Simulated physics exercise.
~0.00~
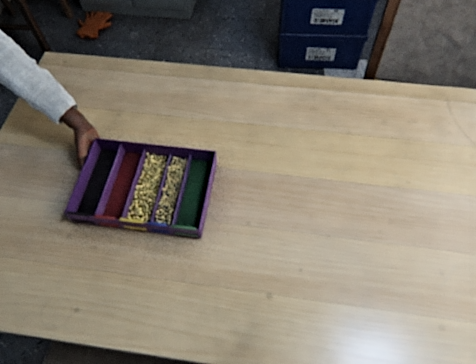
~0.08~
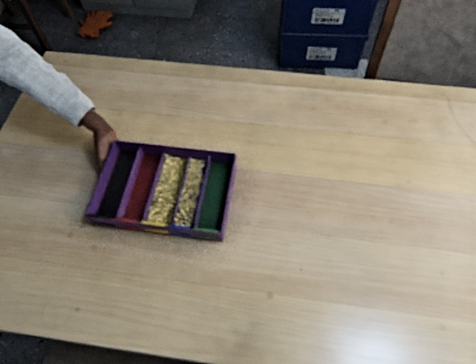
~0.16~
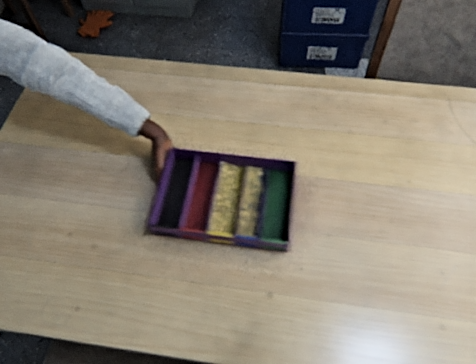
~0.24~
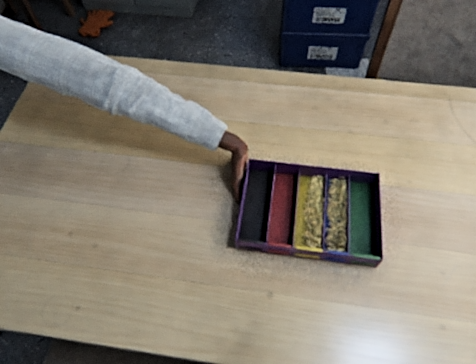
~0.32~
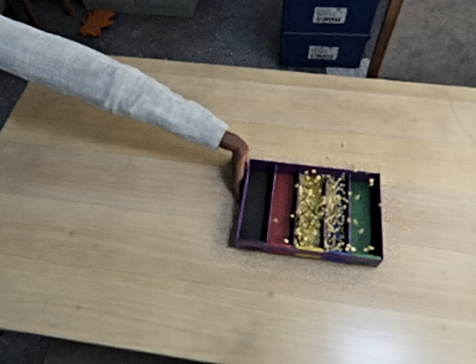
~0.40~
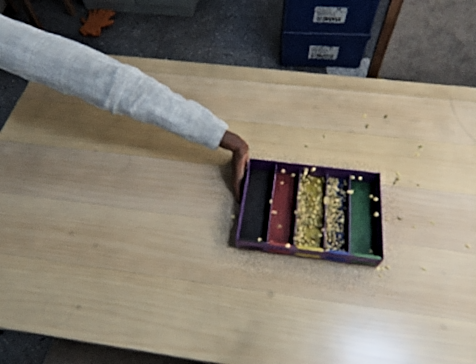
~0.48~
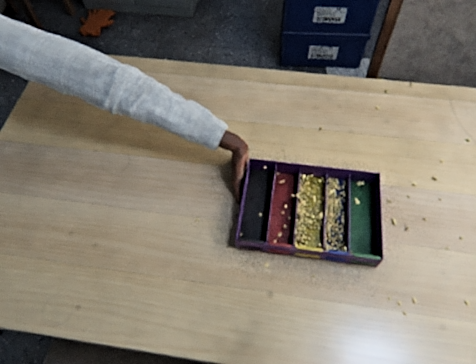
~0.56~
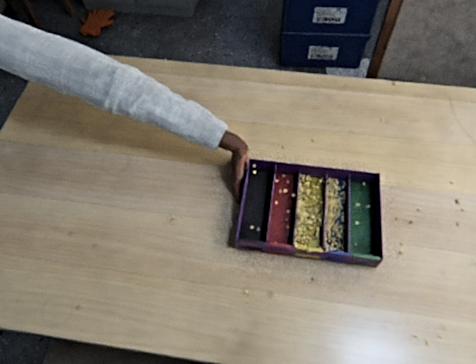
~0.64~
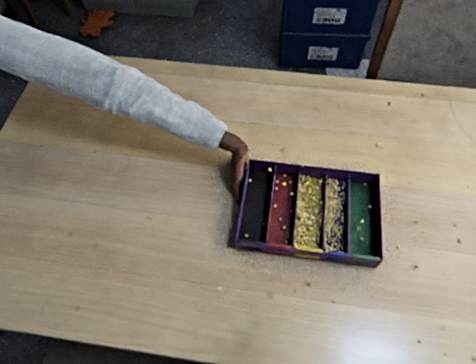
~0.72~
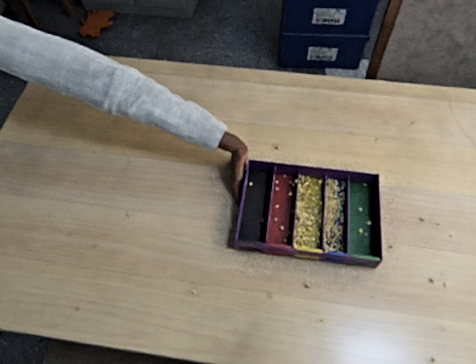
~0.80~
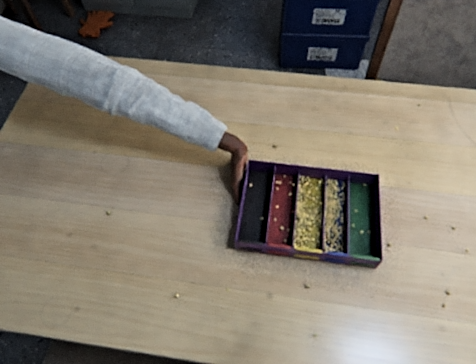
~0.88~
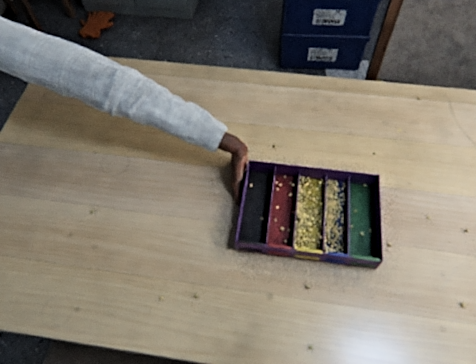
An arm in a pale grey sleeve reaches in from the left over a light wooden table, seen from above, with blue boxes and an orange leaf beyond its far edge. The hand holds the left side of a purple tray with five compartments, dark, red, yellow, blue and green from left to right, small yellowish beans filling the yellow and blue ones. It slides the tray rightward, quickly, then stops it near the middle. Beans leap up and scatter over the dividers and tabletop. At the end, most remain in their two compartments, while some lie in neighbouring sections and a few outside, the hand still holding the tray.
